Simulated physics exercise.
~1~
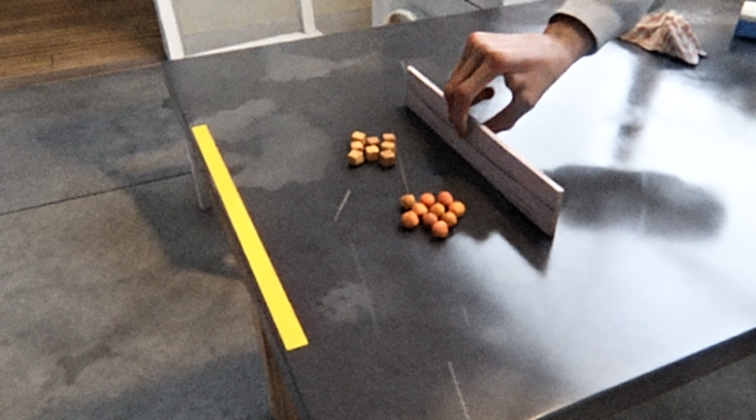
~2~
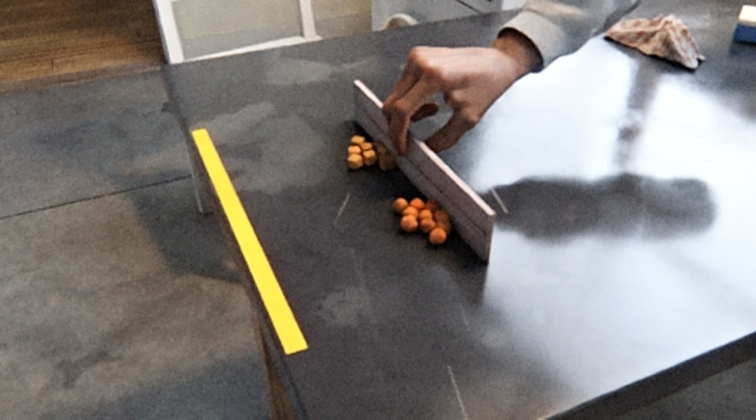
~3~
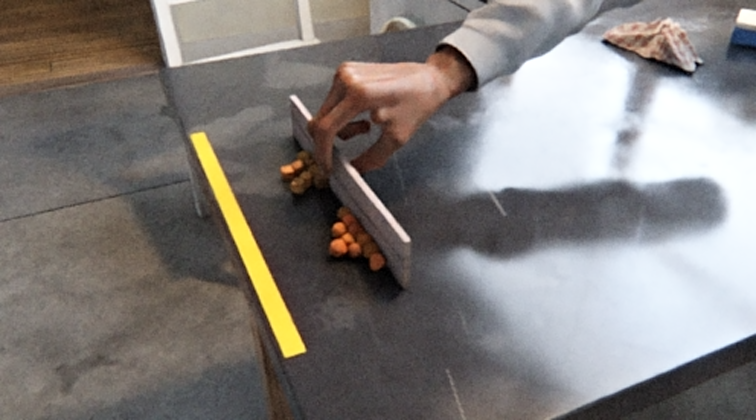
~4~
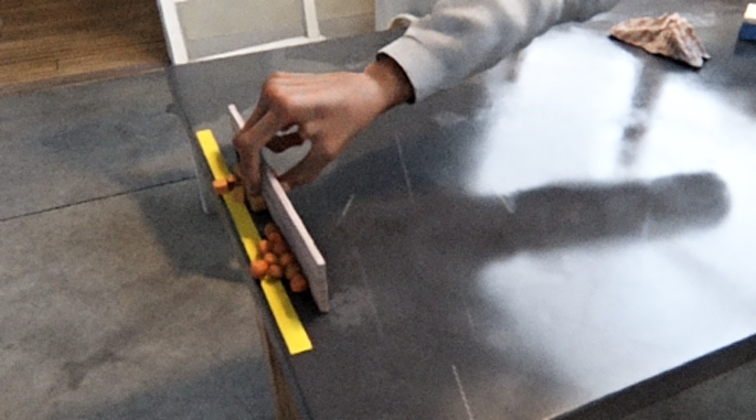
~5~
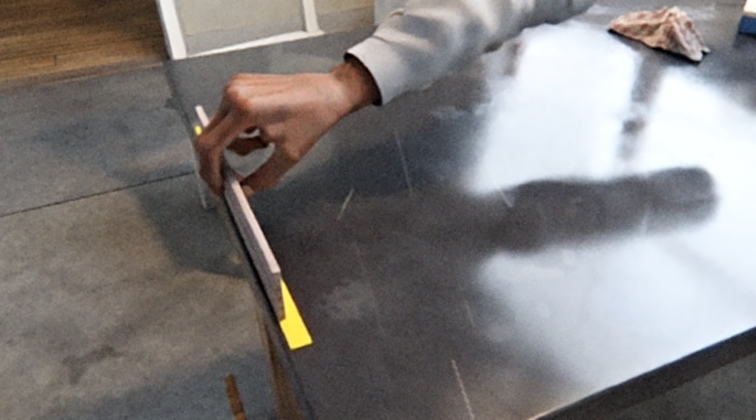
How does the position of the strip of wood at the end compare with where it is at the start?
At the start the strip of wood stands well to the right of the yellow tape, with the two groups of pieces between them. At the end it is farther left, at the tape by the table's edge.
